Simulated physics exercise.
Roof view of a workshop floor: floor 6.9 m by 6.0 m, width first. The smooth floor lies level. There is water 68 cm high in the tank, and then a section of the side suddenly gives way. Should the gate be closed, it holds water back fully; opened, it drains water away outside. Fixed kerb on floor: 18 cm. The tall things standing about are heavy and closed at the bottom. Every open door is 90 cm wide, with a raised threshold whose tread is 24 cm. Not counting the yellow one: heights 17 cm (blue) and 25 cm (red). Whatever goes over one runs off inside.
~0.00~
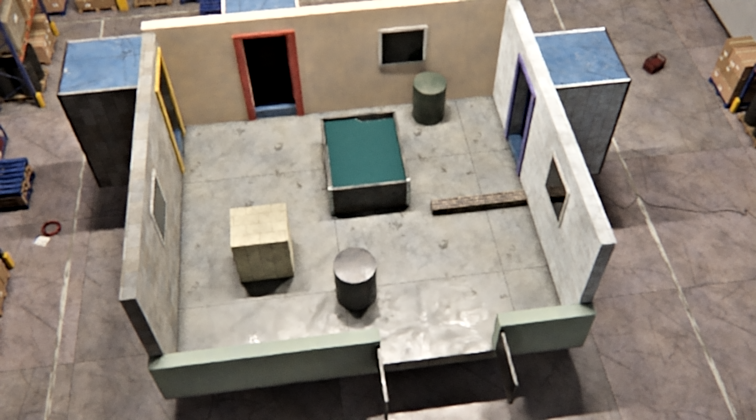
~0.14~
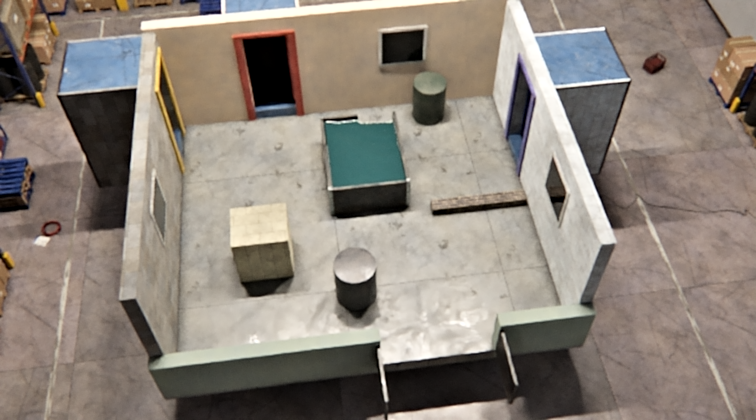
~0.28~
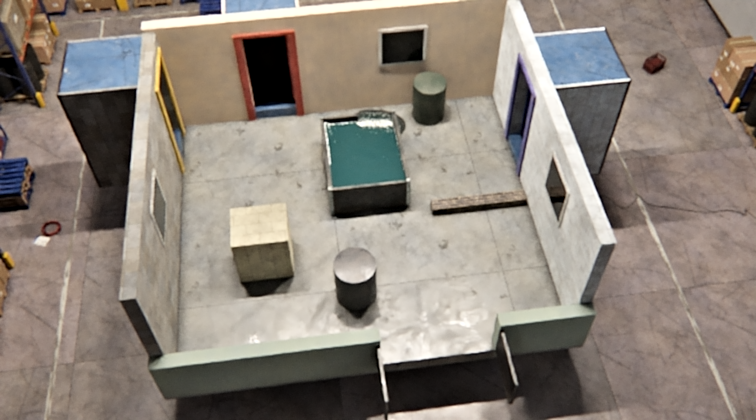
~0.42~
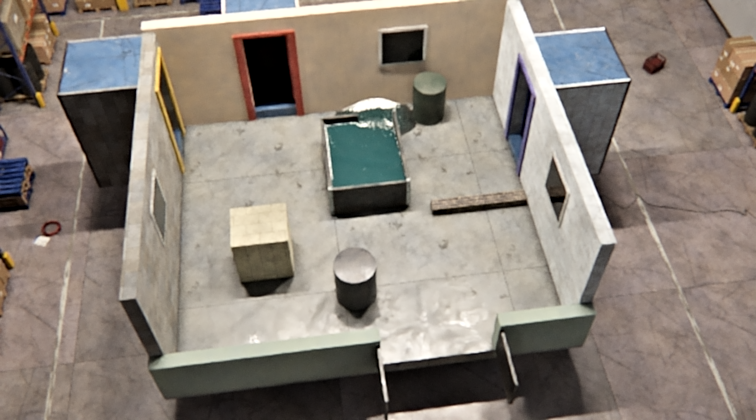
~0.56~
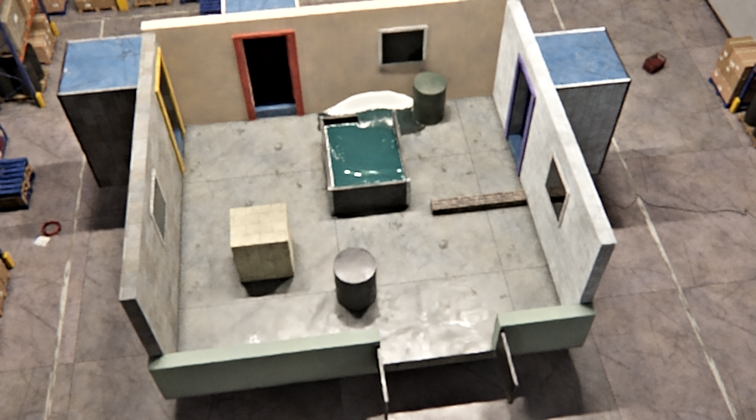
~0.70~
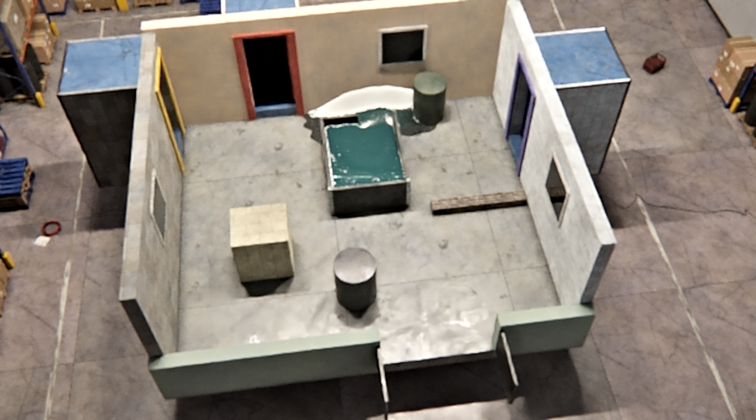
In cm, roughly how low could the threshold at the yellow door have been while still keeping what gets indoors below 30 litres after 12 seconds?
About 11.5 cm.
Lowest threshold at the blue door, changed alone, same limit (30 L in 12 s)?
Door blue, min height approx. 5.5 cm.
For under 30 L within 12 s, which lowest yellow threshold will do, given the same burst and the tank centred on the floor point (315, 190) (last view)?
New minimum height: Approx. 13.0 cm.
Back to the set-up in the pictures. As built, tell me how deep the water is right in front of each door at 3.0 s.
Depths in cm: Blue 2, yellow 17, red 6.
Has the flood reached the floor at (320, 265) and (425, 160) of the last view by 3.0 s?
So the first place you asked about stays free of liquid, while the second ends up drenched.
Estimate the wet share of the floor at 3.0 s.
Some 40 per cent is wet.
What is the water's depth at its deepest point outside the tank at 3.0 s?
It gets to close to 30 centimetres there.
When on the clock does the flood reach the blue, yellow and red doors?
It arrives at the blue door at 2.0 s, the yellow door at 2.0 s and the red door at 0.9 s.
After 1.4 s water covers 15 % of the floor, deepest (52 cm) near (381, 114); it has not reached the yellow door.
After 3.0 s water covers 40 % of the floor, deepest (30 cm) near (381, 114); 17 cm at the yellow door, 0 litres in over its 25 cm threshold.
After 12.0 s water covers 95 % of the floor, deepest (8 cm) near (436, 205); 5 cm at the yellow door, 0 litres in over its 25 cm threshold.
At the yellow door as built, the water arrived by 2.1 s and peaked near 20 cm at 2.6 s.
Run again over the same 12 s with other heights there, 56 litres in over 9.5 cm, 17 litres over 13 cm. The limit of 30 litres is kept from about 11.5 cm up.
